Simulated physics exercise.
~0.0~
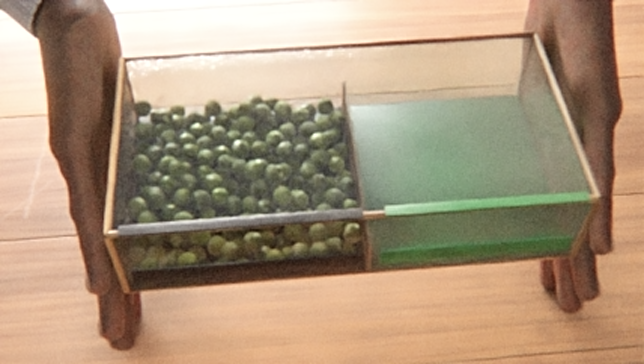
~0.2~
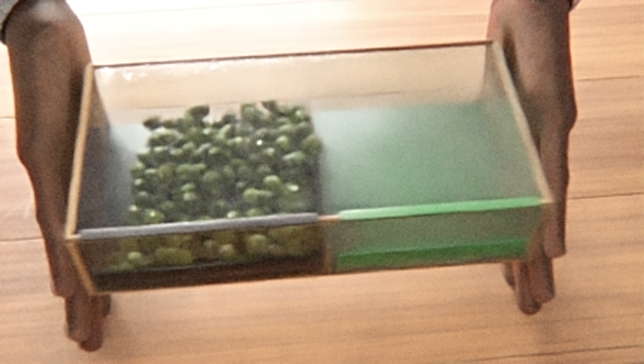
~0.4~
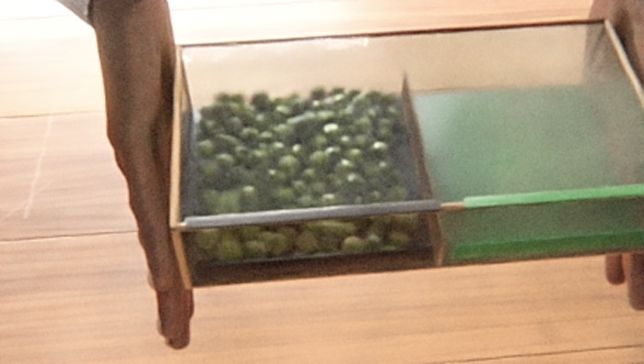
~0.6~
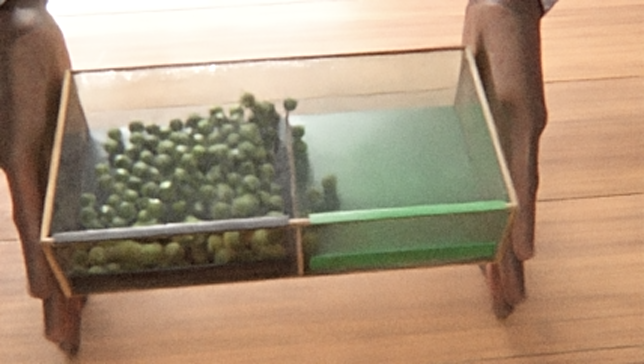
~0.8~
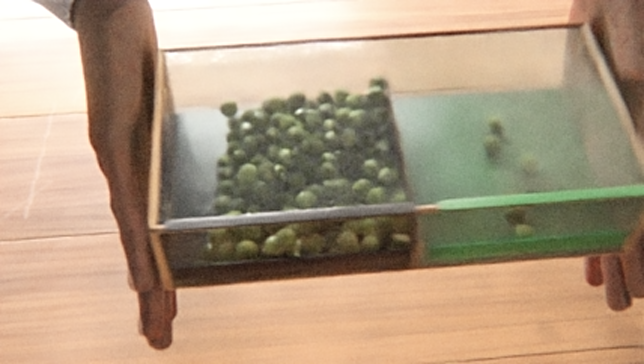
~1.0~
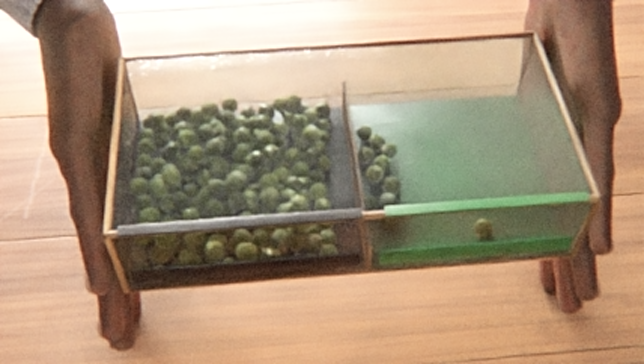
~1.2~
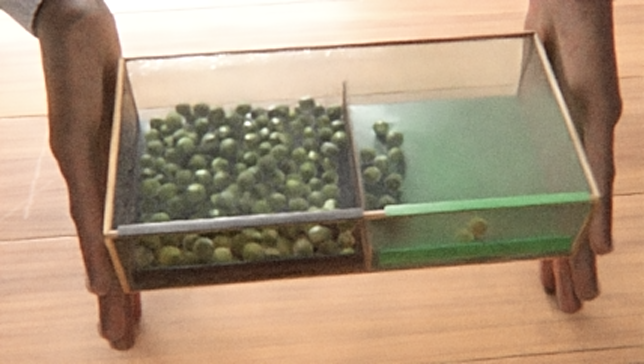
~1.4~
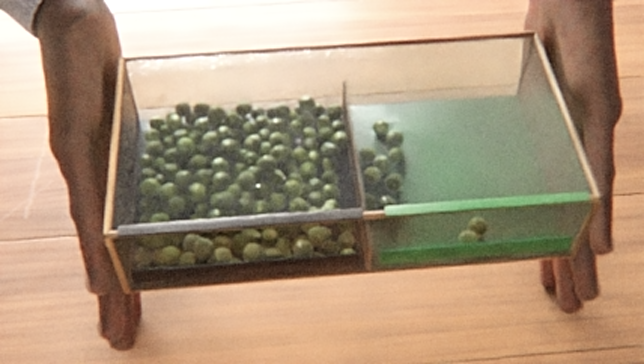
Above a pale wooden surface, two hands shake a clear-sided, divided box of small green olives left and right, and several hop from the black section over the partition into the green one. The box stops, with most olives still in the black section and a few in the green.
